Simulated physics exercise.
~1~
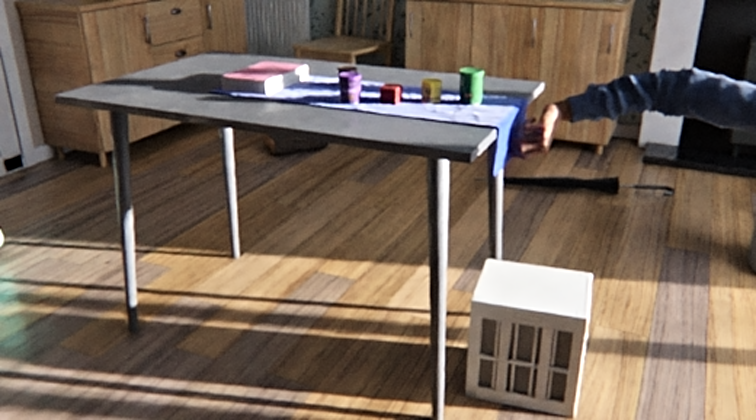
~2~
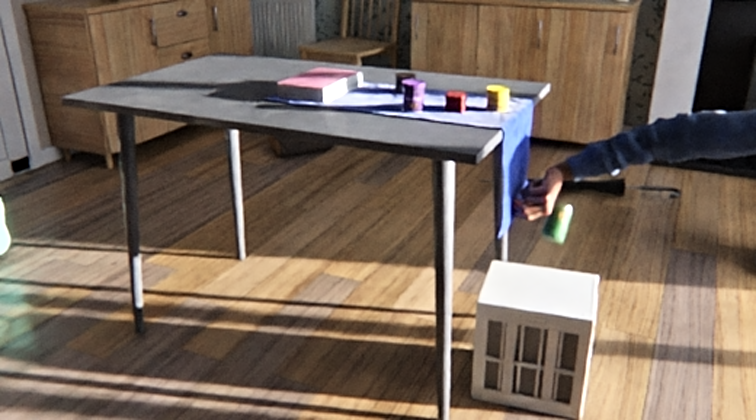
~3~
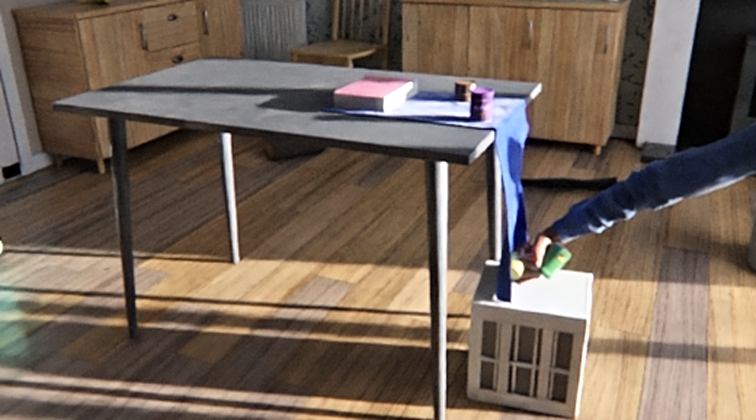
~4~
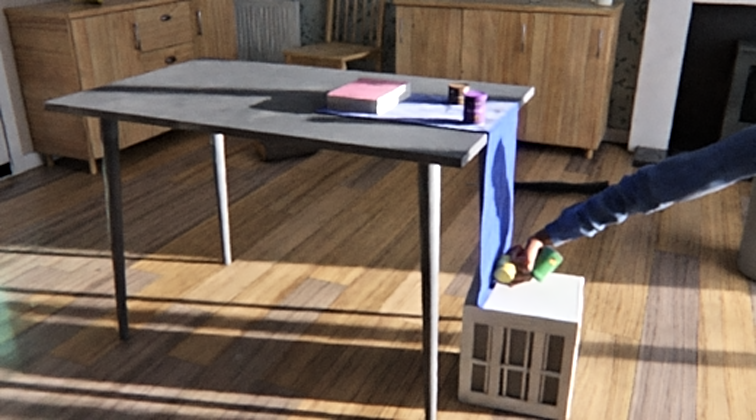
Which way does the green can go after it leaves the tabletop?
It goes down, dropping from the edge of the table towards the white crate.
